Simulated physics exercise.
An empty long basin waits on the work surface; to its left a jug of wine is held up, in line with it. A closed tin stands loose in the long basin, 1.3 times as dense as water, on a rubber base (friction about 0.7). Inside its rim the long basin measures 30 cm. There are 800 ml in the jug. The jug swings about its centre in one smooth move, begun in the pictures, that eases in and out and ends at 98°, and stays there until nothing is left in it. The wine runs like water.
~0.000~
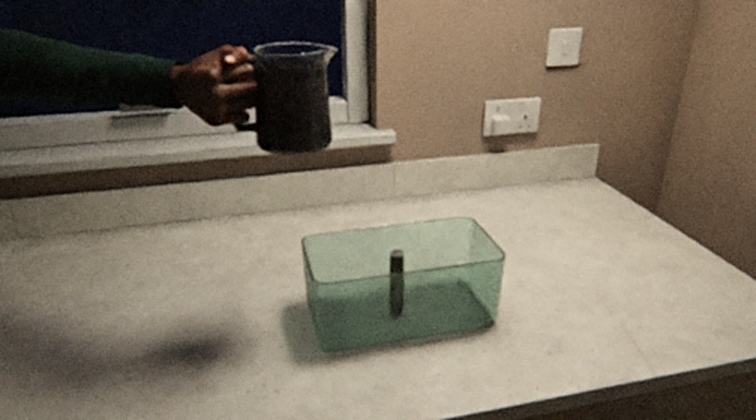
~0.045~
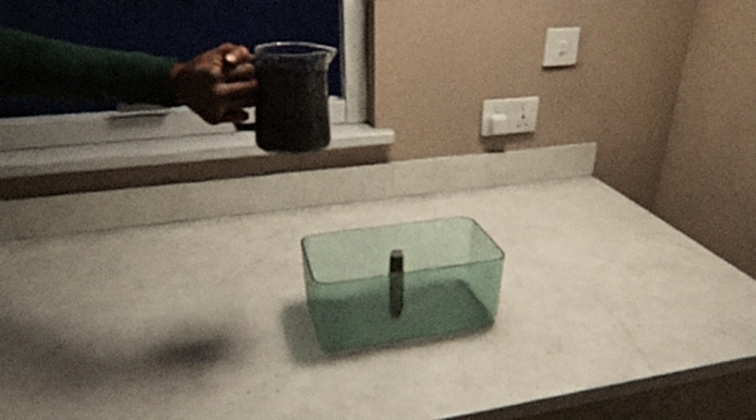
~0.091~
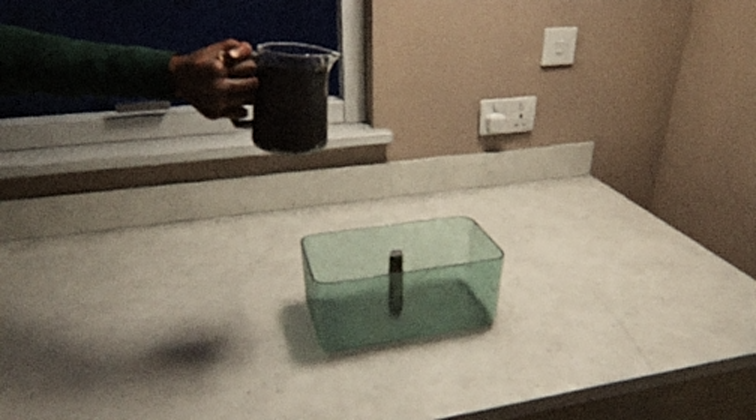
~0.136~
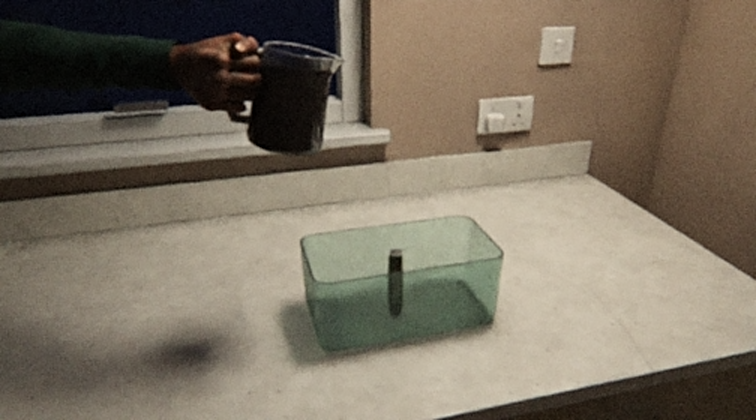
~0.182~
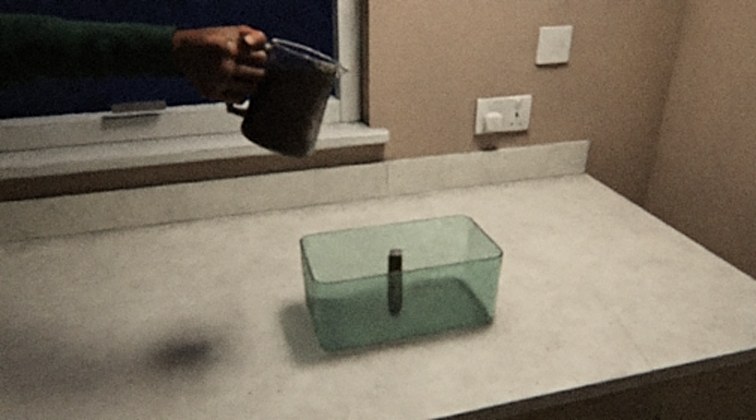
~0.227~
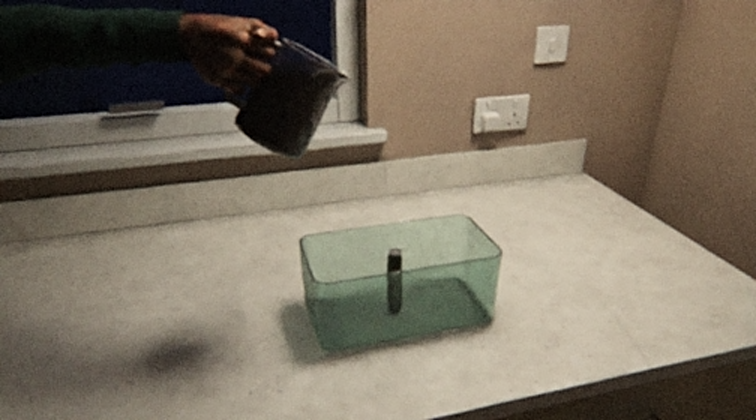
On a pale counter, a hand tilts a dark jug rightward above an open green basin.
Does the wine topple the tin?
It remains upright.
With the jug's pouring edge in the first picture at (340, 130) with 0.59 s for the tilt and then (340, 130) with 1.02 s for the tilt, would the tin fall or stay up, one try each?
First it topples; then it topples.
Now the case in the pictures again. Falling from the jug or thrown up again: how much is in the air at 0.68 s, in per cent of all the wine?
Some 34 per cent.
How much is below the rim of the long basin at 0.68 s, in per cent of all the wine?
Some 34 per cent.
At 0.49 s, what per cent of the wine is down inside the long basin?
Near 1 in a hundred.
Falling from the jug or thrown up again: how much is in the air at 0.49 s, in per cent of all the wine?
Some 28 per cent.
Then, 0.49 s in, the tilt is 91° and 72 per cent is still to pour; the tin stands where it began.
Then, 0.68 s in, the tilt is 98° and 34 per cent is still to pour; the tin stands where it began.
Then, 0.87 s in, the tilt is 98° and 14 per cent is still to pour; the tin stands where it began.
Then, 1.09 s in, the tilt is 98° and 6 per cent is still to pour; the tin stands where it began.
Finally, the tin stands where it began.
